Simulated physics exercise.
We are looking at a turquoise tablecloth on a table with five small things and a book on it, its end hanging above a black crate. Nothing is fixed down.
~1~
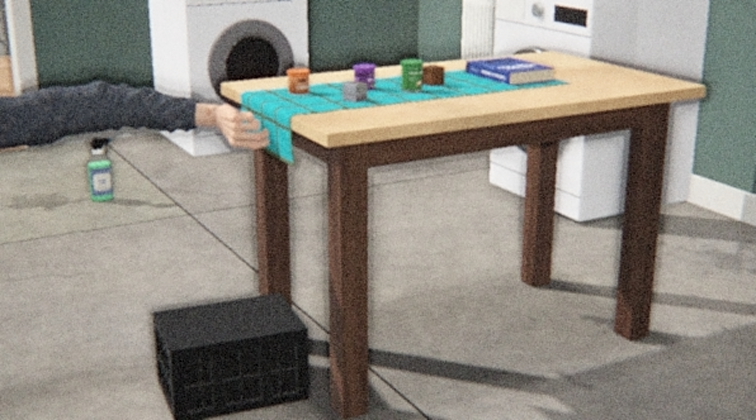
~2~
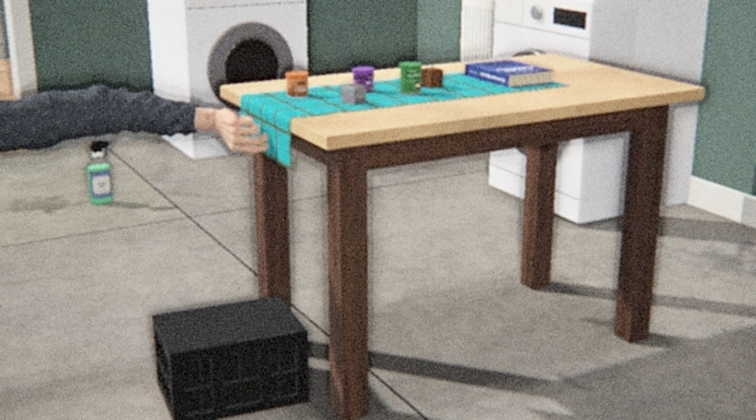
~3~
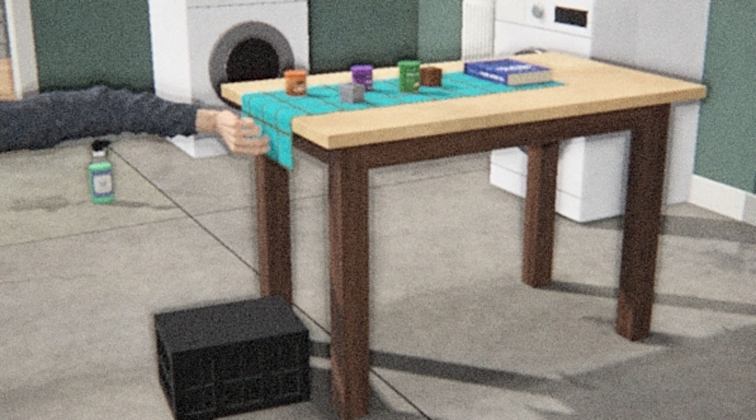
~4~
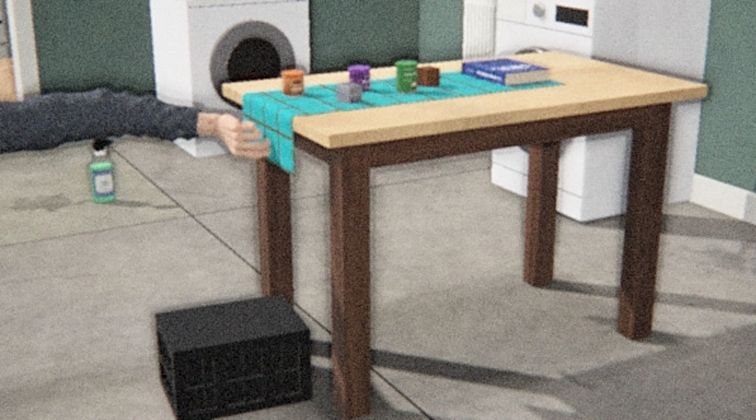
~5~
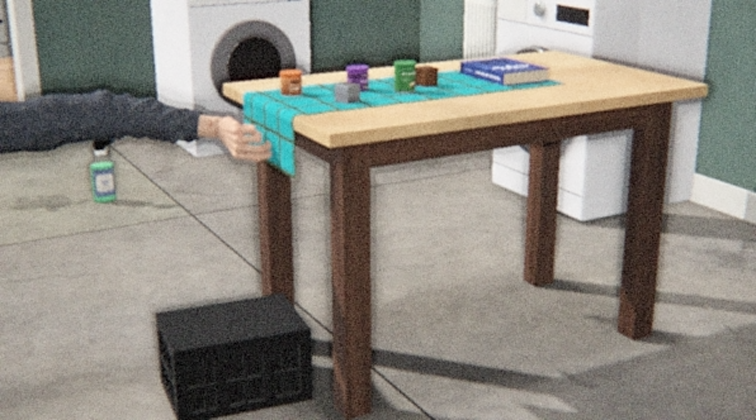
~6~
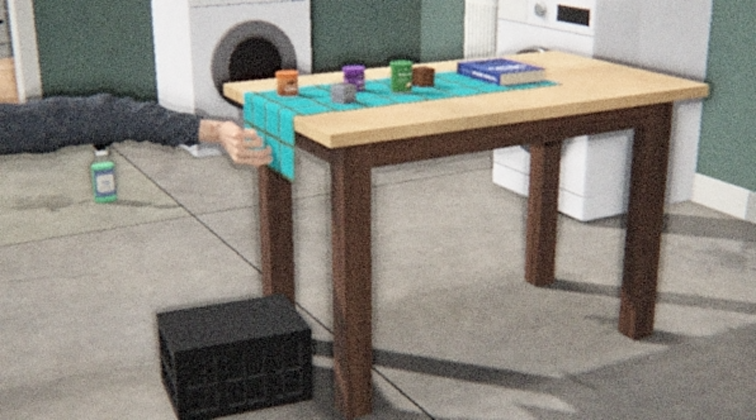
A hand at the left gripped the hanging end of a turquoise tablecloth and drew it slightly downward above a black crate, and the small pots and cubes on it shifted a little left.
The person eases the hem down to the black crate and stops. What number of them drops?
The count of fallen things is four.
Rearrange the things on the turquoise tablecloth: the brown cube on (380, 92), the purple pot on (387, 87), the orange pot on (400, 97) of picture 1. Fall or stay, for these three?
The brown cube drops off; the purple pot falls; the orange pot falls.
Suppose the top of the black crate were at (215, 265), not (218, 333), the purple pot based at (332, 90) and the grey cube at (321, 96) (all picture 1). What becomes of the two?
The purple pot comes down, the grey cube drops off.
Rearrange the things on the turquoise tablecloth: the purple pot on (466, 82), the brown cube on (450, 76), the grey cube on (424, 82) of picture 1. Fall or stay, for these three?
The purple pot stays on, the brown cube holds on, the grey cube stays on.
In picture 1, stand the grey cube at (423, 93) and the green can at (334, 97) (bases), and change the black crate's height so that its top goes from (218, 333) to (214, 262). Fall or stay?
The grey cube does not fall, the green can is carried off.
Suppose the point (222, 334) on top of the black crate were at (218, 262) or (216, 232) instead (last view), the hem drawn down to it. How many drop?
Then 2 and 1.
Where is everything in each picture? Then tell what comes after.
Hem (293, 167); orange pot (298, 71); grey cube (355, 83); purple pot (365, 66); green can (412, 61); brown cube (433, 66); top of the crate (218, 333), in the first frame.
Hem (292, 171); orange pot (297, 73), in the second frame.
Hem (293, 173); grey cube (352, 85), in the third frame.
Hem (295, 176); purple pot (359, 67); top of the crate (221, 334), in the fourth frame.
Hem (296, 179); green can (405, 62), in the fifth frame.
Hem (295, 184); orange pot (287, 73); grey cube (343, 85); purple pot (354, 68); green can (402, 63); brown cube (423, 67), in the sixth frame.
A little later, hem near (270, 226); orange pot gone.
Next, hem near (270, 272); orange pot, grey cube and purple pot gone.
Later still, hem on the crate; orange pot, grey cube, purple pot and green can gone.
When it is over, hem on the crate; orange pot, grey cube, purple pot and green can gone. It carries off four.
